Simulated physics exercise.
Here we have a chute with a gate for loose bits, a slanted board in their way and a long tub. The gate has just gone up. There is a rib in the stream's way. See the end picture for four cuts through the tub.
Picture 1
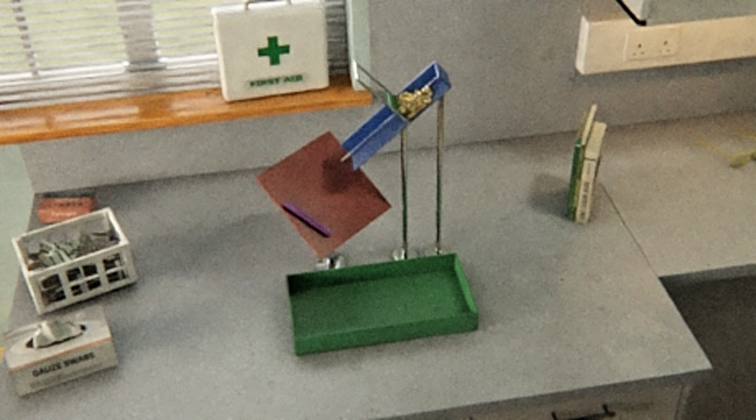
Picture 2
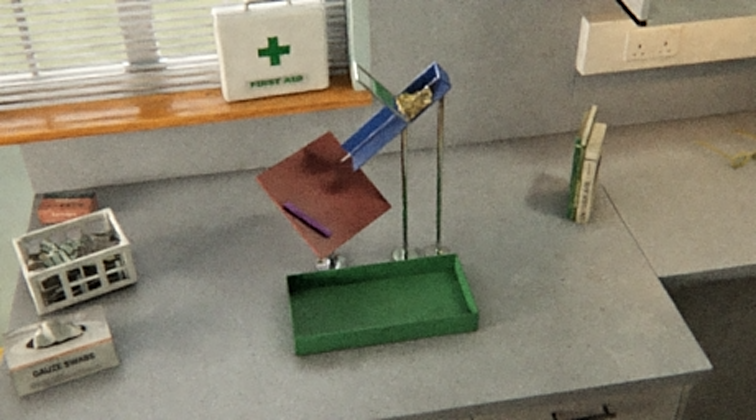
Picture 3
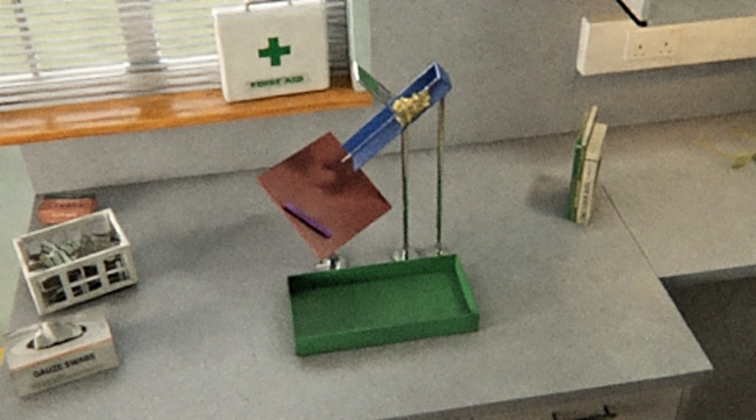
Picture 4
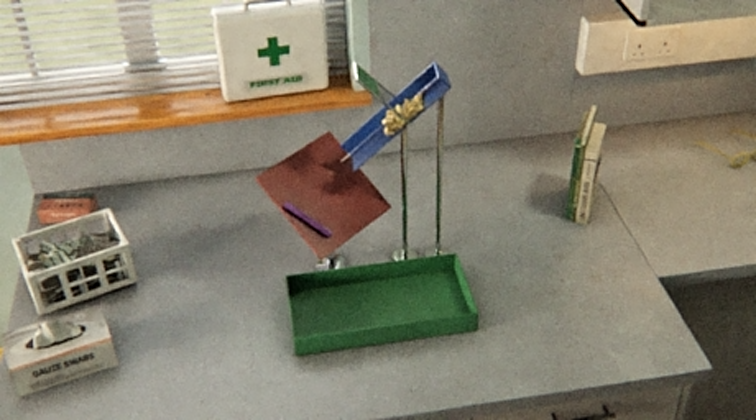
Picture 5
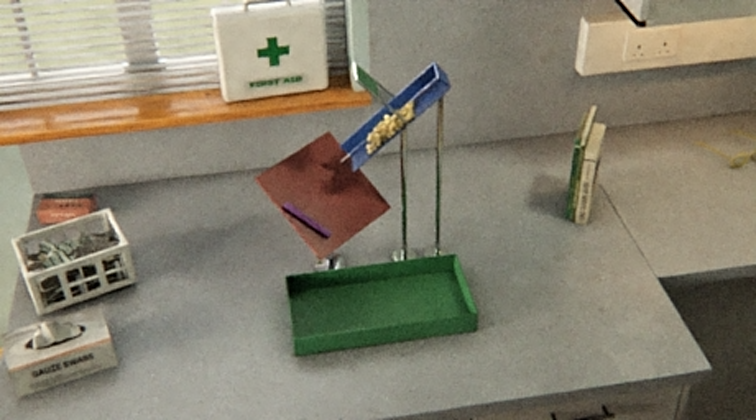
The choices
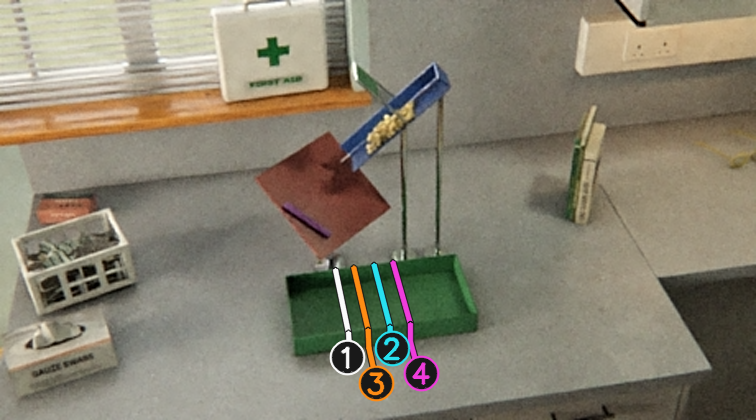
Pale beans sliding down a sloping blue chute above a tilted reddish-brown board with a purple rib and an empty green tub.
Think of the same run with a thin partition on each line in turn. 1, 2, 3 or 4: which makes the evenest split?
2.
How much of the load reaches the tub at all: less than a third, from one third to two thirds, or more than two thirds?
About that: More than two thirds.
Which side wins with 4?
More lands on the left.
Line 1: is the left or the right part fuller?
More lands on the right.
On the marked copy, line 1 crosses the front rim at (348, 331); line 2 crosses the front rim at (389, 326); line 3 crosses the front rim at (367, 329); line 4 crosses the front rim at (410, 323).
For line 1, of what is caught, none on the left of the divider, all on the right.
For line 2, of what is caught, about two thirds on the left of the divider, about a third on the right.
For line 3, of what is caught, a small part on the left of the divider, nearly all on the right.
For line 4, of what is caught, most on the left of the divider, a small part on the right.
